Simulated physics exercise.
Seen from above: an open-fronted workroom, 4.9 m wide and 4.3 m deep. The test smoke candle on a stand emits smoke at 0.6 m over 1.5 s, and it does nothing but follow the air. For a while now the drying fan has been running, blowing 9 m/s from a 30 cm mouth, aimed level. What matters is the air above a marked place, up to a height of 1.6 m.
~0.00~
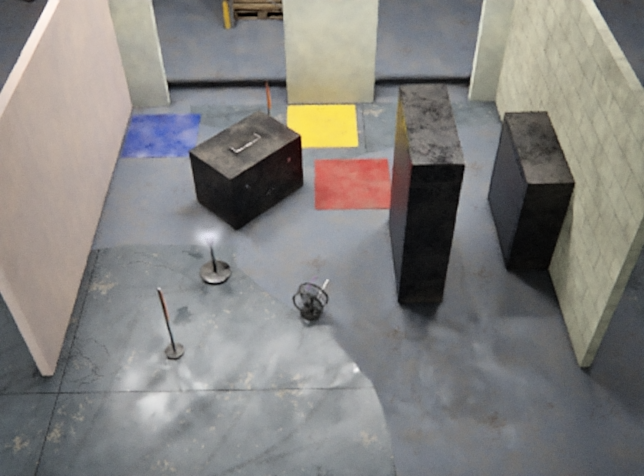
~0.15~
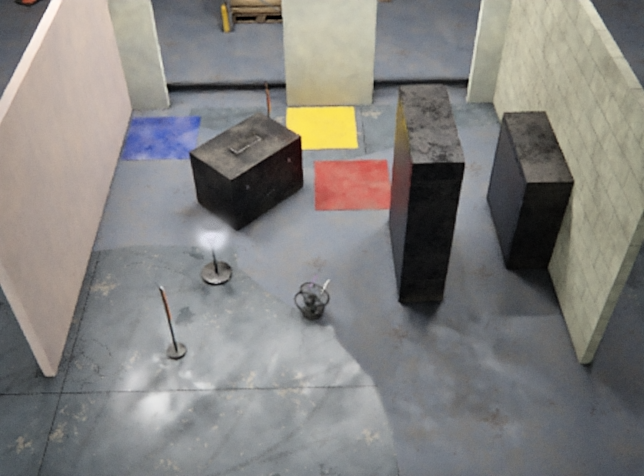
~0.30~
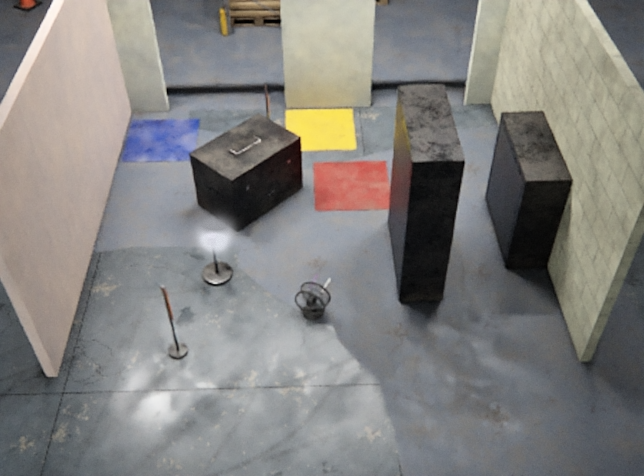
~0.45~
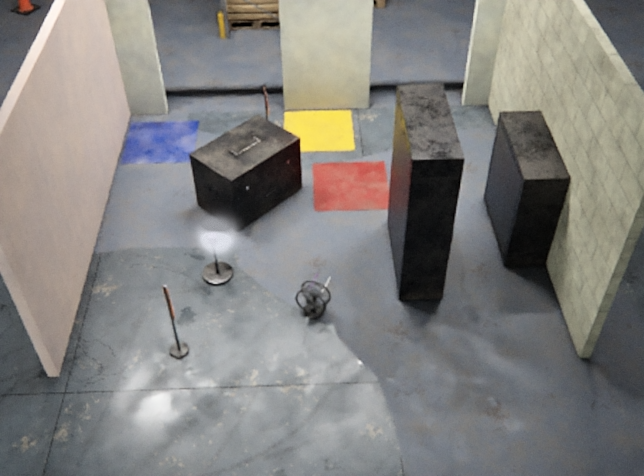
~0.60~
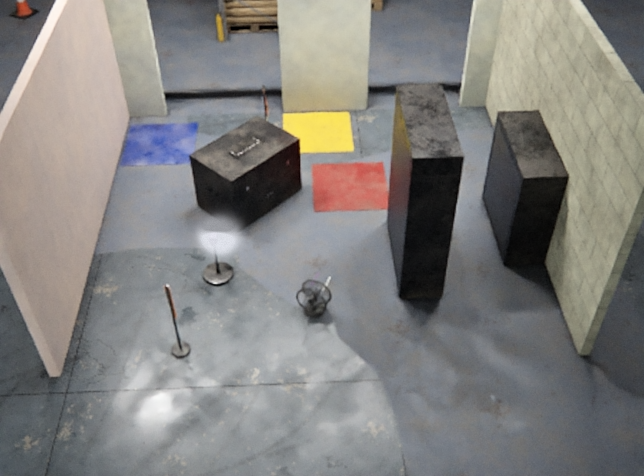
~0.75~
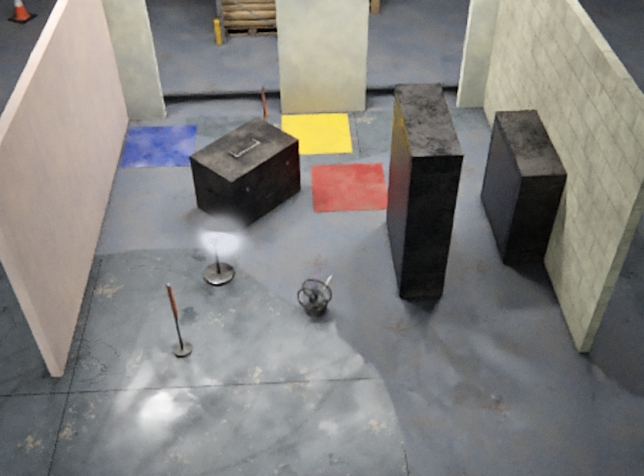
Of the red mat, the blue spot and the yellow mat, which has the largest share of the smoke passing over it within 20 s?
The red one.
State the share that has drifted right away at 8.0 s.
80 %.
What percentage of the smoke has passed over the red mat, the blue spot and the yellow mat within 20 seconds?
About 100 per cent red, 0 per cent blue and 25 per cent yellow.
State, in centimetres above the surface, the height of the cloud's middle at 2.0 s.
Roughly 50 cm up.
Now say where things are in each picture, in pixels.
The smoke is thickest near (208, 232), the test smoke candle on a stand stands at (210, 241) and the drying fan is at (311, 300), in the first picture.
The smoke is thickest near (212, 233), the yellow mat is centred on (321, 128), the red mat is centred on (352, 184) and the blue spot is centred on (162, 138), in the second picture.
The smoke is thickest near (214, 234) and a ribbon ends at (171, 319), in the third picture.
The smoke is thickest near (216, 234), the top of a packing case is at (245, 146) and the top of a machine is at (533, 143), in the fourth picture.
The smoke is thickest near (218, 235), in the fifth picture.
The smoke is thickest near (220, 235), a ribbon ends at (176, 317) and a ribbon ends at (267, 118), in the sixth picture.
By 2.0 s we count, 0 % has passed over the yellow mat, 0 % over the red mat and 0 % over the blue spot, with 100 % still about or yet to come, and the middle of the rest is near (238, 240).
By 4.0 s we count, 0 % has passed over the yellow mat, 12 % over the red mat and 0 % over the blue spot, with 100 % still about or yet to come, and the middle of the rest is near (290, 256).
By 8.0 s we count, 20 % has passed over the yellow mat, 99 % over the red mat and 0 % over the blue spot, with 21 % still about or yet to come, and the middle of the rest is near (312, 101).
By 20.0 s we count, 23 % has passed over the yellow mat, 100 % over the red mat and 0 % over the blue spot, with 10 % still about or yet to come.
